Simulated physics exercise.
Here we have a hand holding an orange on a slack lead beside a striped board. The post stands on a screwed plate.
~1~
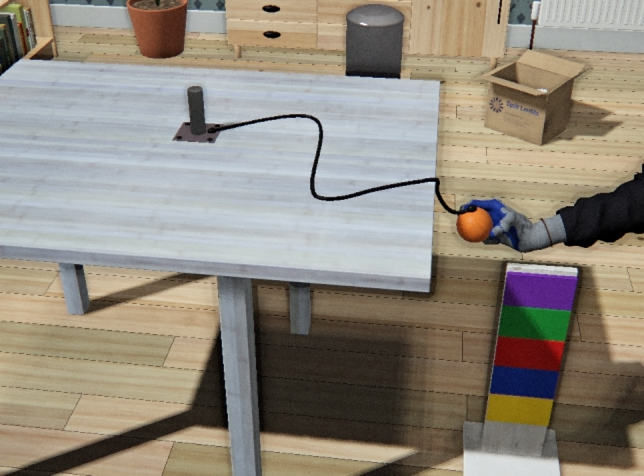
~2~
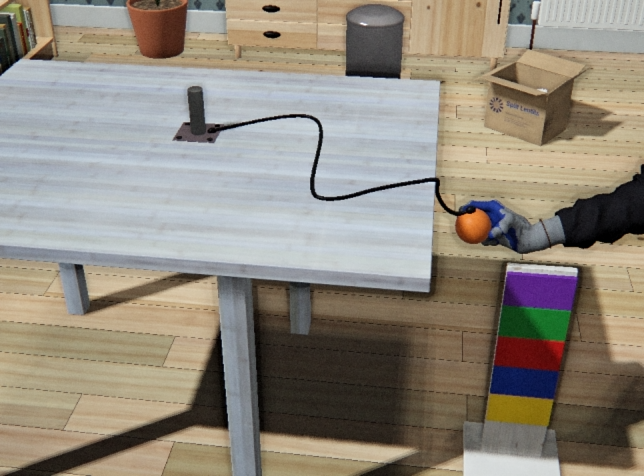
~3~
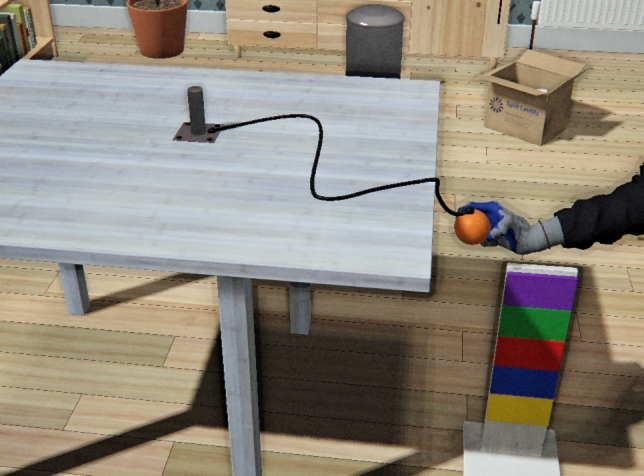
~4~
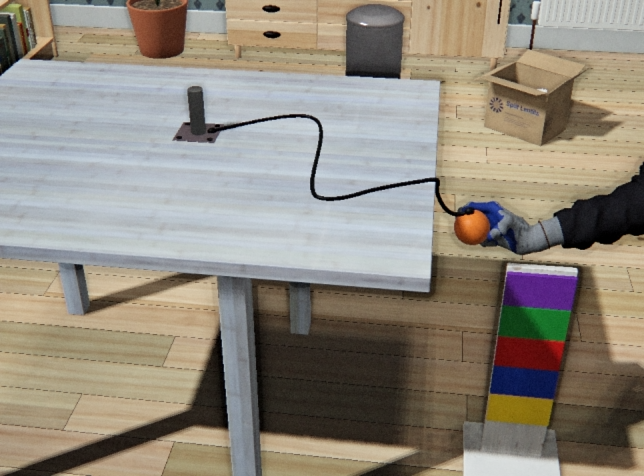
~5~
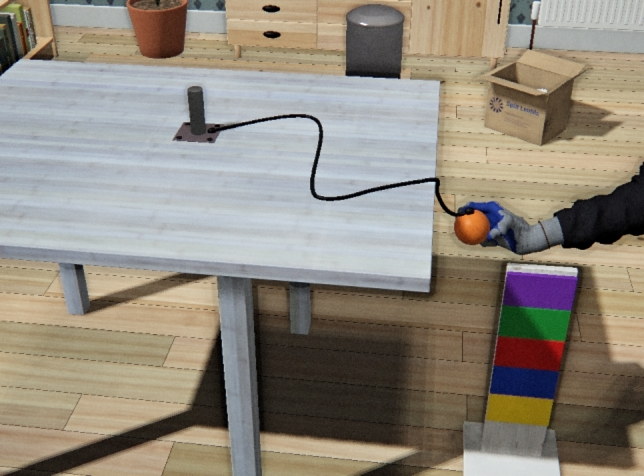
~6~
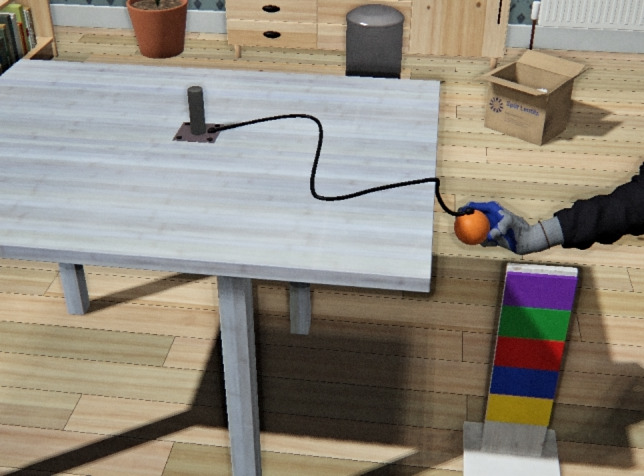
A gloved hand holding an orange ball on a slack black cord beside a table and striped board, barely moving.
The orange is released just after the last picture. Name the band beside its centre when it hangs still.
The blue one.
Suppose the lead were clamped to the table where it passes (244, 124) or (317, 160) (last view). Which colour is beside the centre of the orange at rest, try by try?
Try by try: Blue; green.
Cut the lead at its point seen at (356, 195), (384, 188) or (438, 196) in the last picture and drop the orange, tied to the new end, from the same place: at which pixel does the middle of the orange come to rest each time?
In that order: (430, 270), (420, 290) and (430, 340).
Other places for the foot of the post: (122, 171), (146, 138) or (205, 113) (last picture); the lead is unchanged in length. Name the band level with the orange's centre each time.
It would be red; red; blue.
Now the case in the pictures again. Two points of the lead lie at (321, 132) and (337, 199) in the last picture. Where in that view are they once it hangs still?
About (354, 148), and the other about (429, 219).
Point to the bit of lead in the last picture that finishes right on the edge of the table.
The one at (314, 172).
Early on, orange near (421, 330); level with red.
Midway, orange near (435, 360); level with blue.
Finally, orange near (417, 349); level with blue. The lead holds its middle at blue.
